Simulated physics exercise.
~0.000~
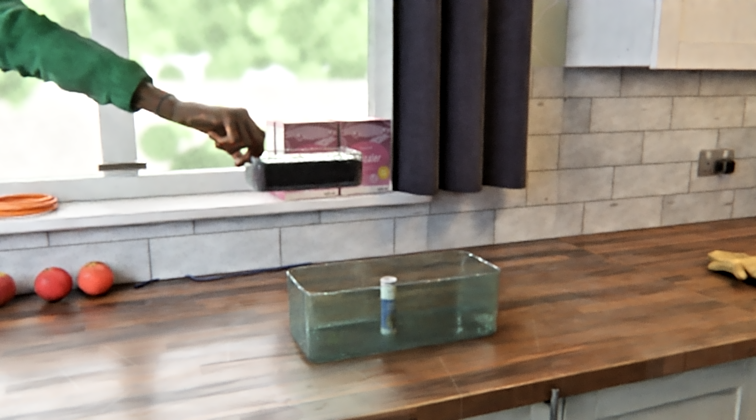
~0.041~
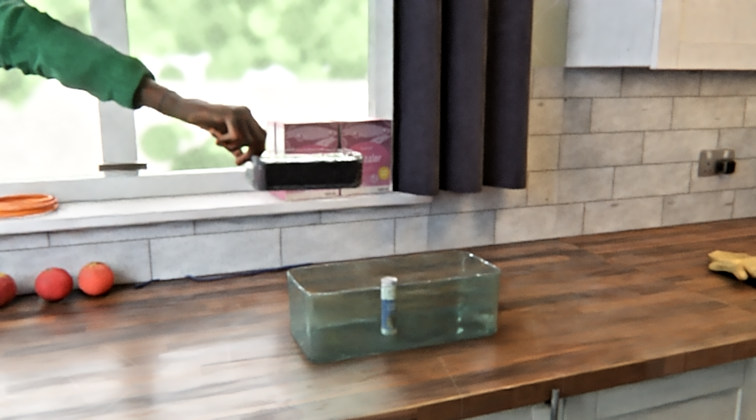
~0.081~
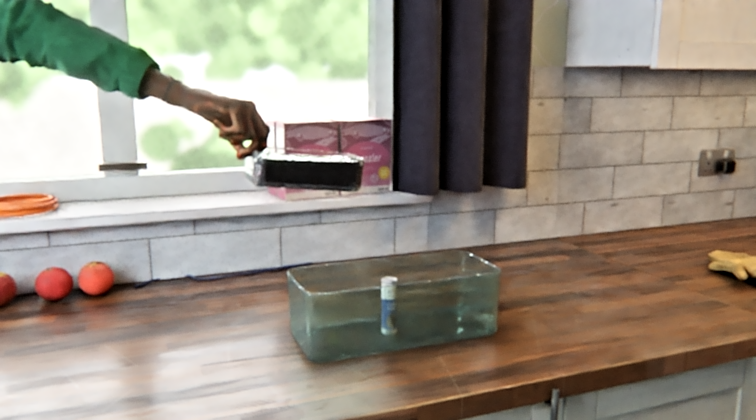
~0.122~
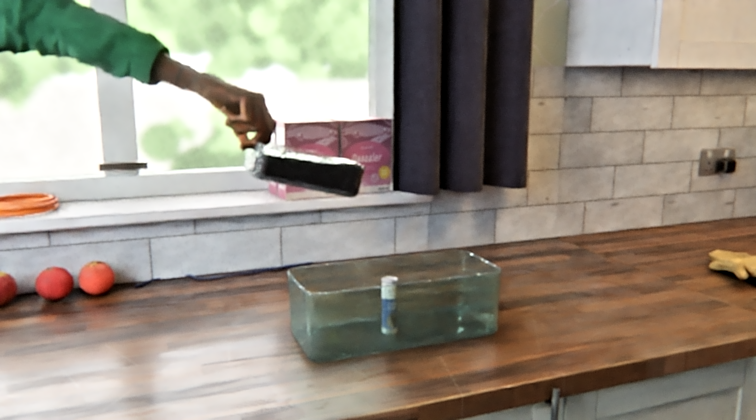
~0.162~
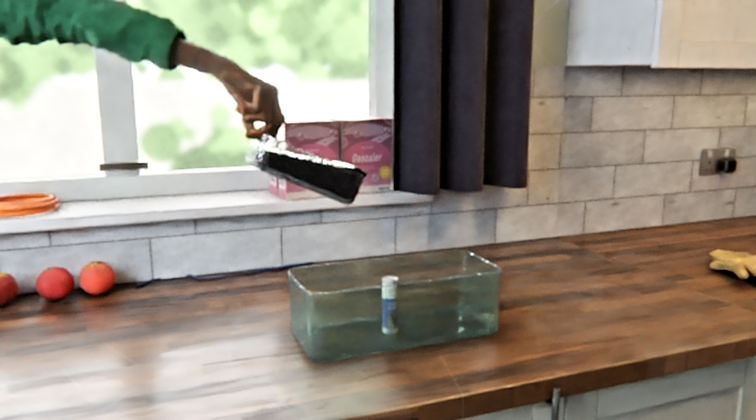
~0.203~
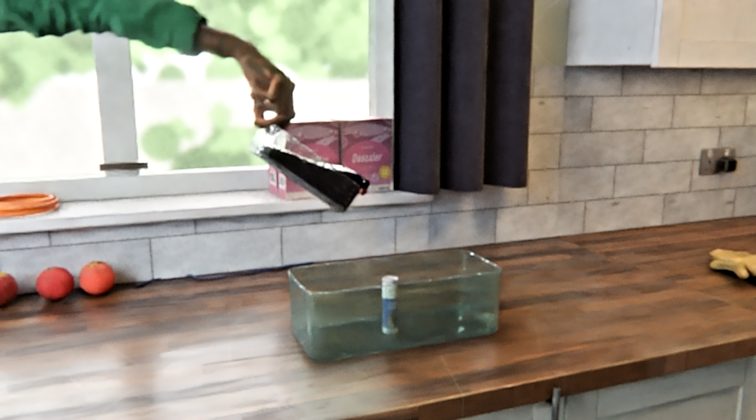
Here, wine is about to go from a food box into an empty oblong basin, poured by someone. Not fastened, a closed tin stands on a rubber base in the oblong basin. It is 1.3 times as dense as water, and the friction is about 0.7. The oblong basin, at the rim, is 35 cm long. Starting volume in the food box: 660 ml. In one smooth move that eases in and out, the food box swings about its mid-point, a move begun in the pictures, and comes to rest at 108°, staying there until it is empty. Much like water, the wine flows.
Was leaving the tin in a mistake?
Yes, it gets knocked over.
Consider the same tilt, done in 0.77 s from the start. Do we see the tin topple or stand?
The tin would stay balanced.
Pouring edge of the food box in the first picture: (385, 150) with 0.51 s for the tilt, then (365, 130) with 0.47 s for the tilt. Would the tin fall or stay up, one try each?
Try 1: Still standing; try 2: Still standing.
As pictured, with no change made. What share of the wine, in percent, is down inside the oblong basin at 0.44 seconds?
Roughly 42 percent.
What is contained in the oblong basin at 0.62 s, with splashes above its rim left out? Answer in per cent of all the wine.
I'd put it at roughly 86 per cent.
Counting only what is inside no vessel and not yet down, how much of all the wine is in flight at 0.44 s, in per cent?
Around 48 percent.
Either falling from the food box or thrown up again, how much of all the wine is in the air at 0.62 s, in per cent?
About 7 per cent.
After 0.44 s the tilt is 104° and 10 per cent is still to pour; the tin stands where it began.
After 0.62 s the tilt is 108° and 2 per cent is still to pour; the tin leans 10°.
After 0.81 s the tilt is 108° and 0 per cent is still to pour; the tin leans 34°.
After 1.01 s the tilt is 108° and 0 per cent is still to pour; the tin lies on its side.
In the end the tin lies on its side.
